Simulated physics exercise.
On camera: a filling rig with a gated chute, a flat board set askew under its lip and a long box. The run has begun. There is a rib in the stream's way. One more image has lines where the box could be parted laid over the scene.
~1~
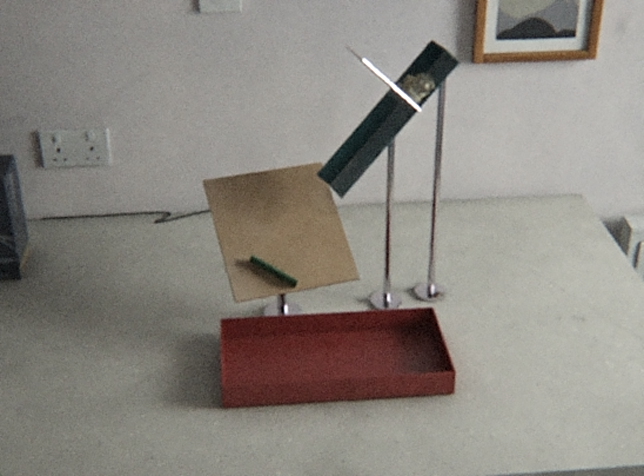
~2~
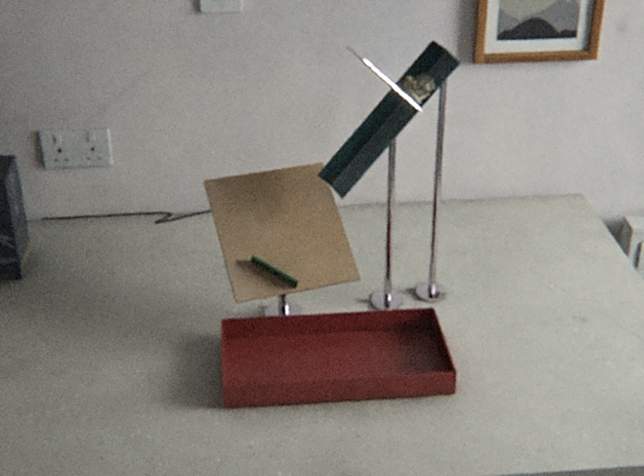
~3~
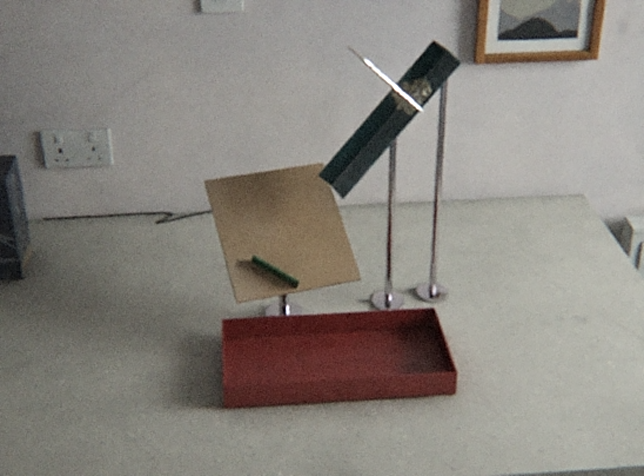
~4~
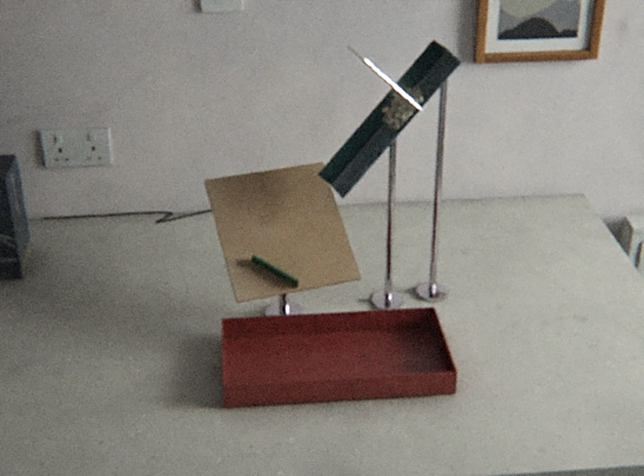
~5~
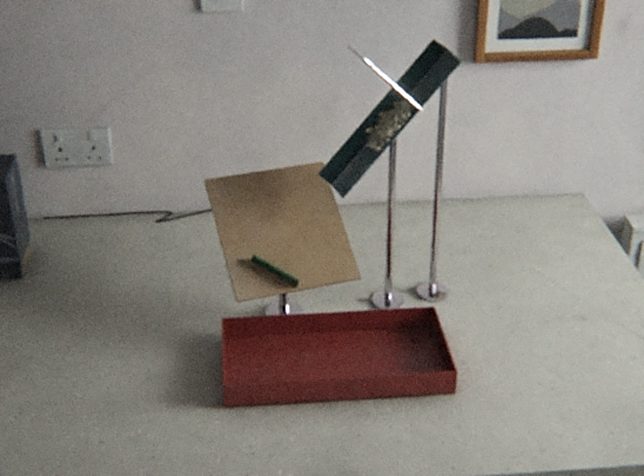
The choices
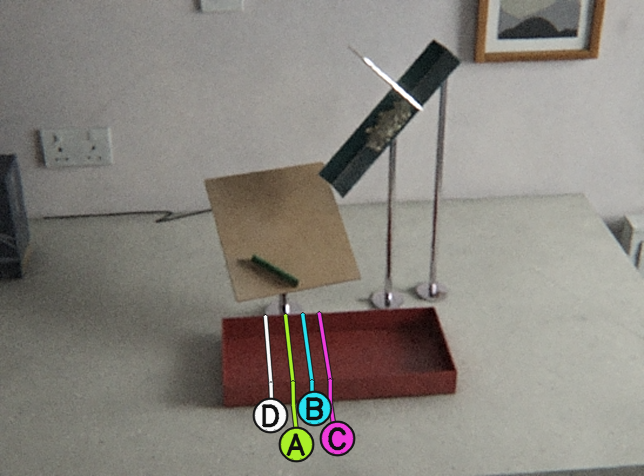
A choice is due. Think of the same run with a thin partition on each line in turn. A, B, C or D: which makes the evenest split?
Choose C.
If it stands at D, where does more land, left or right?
The right side.
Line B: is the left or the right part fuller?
Right.
On the marked copy, line A crosses the front rim at (292, 381); line B crosses the front rim at (311, 380); line C crosses the front rim at (330, 379); line D crosses the front rim at (270, 383).
With A, of what is caught, about a tenth on the left of the divider, almost all on the right.
With B, of what is caught, about a tenth on the left of the divider, almost all on the right.
With C, of what is caught, roughly half on the left of the divider, roughly half on the right.
With D, of what is caught, about a tenth on the left of the divider, almost all on the right.
